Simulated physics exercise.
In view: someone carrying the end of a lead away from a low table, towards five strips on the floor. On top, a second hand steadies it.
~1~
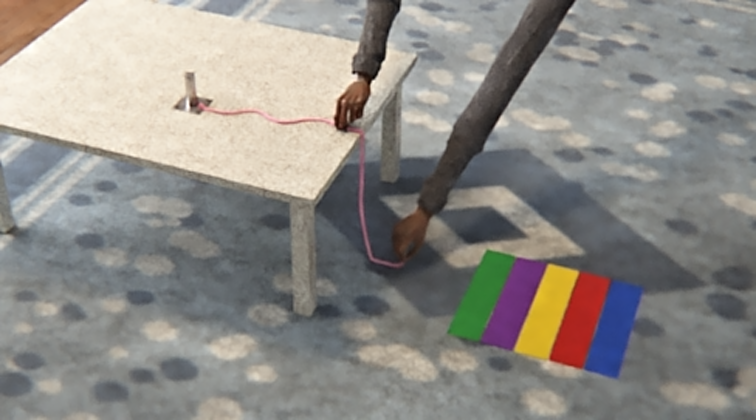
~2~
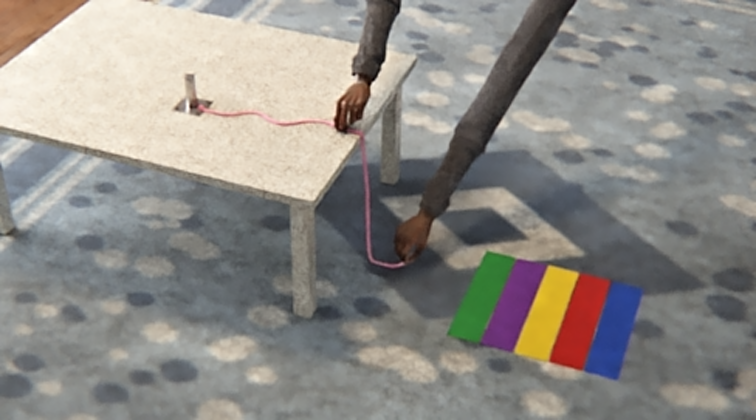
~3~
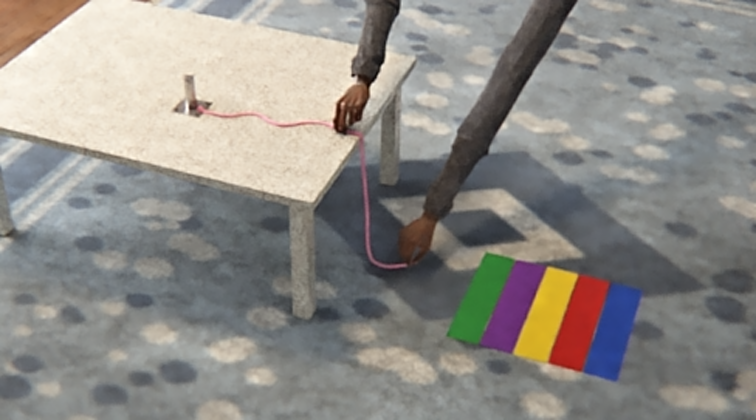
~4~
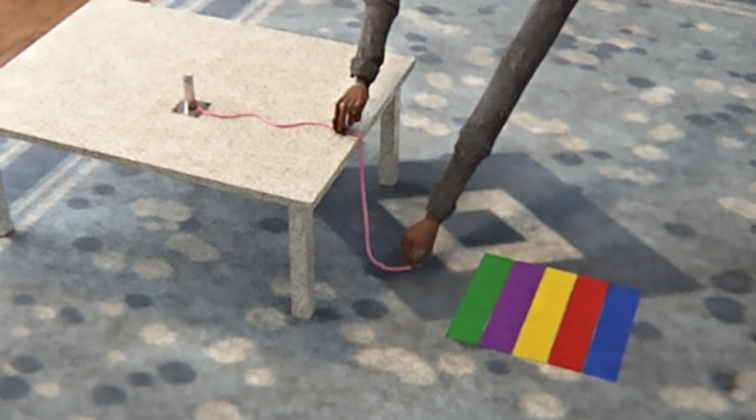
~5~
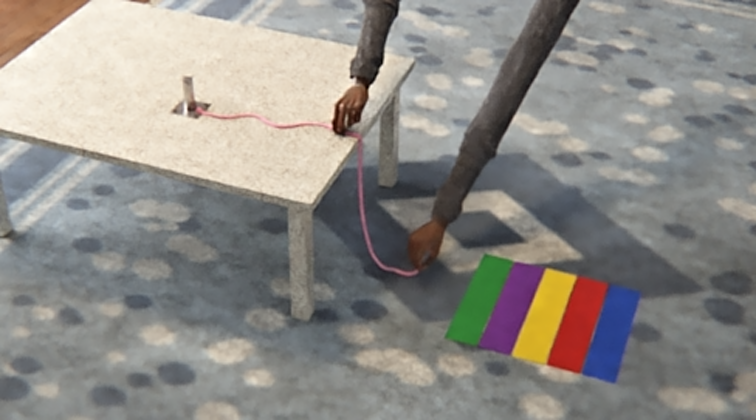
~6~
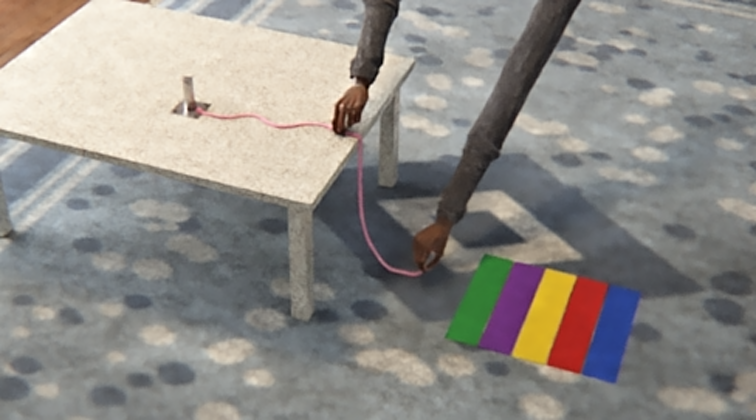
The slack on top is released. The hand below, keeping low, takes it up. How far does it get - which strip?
Purple.
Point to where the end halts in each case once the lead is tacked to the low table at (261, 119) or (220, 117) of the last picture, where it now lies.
I'd put it around (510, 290) the first time and around (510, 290) the second.
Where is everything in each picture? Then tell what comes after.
The first picture shows end (405, 259); green (470, 321); purple (503, 330); yellow (537, 339); red (571, 348); blue (606, 357).
The second picture shows end (408, 261); lead through (224, 114) (277, 123) (333, 125) (364, 161) (367, 211) (371, 258).
The third picture shows end (412, 263).
The fourth picture shows end (415, 265); lead through (223, 116) (276, 125) (331, 127) (361, 163) (365, 213) (373, 260).
The fifth picture shows end (421, 268).
The sixth picture shows end (426, 269); lead through (222, 117) (275, 126) (331, 128) (360, 163) (361, 213) (381, 261).
Early on, end near (447, 274); short of the strips.
Midway, end near (489, 285); over green.
At the end of the slack, end near (514, 291); over purple. It halts on the purple strip.
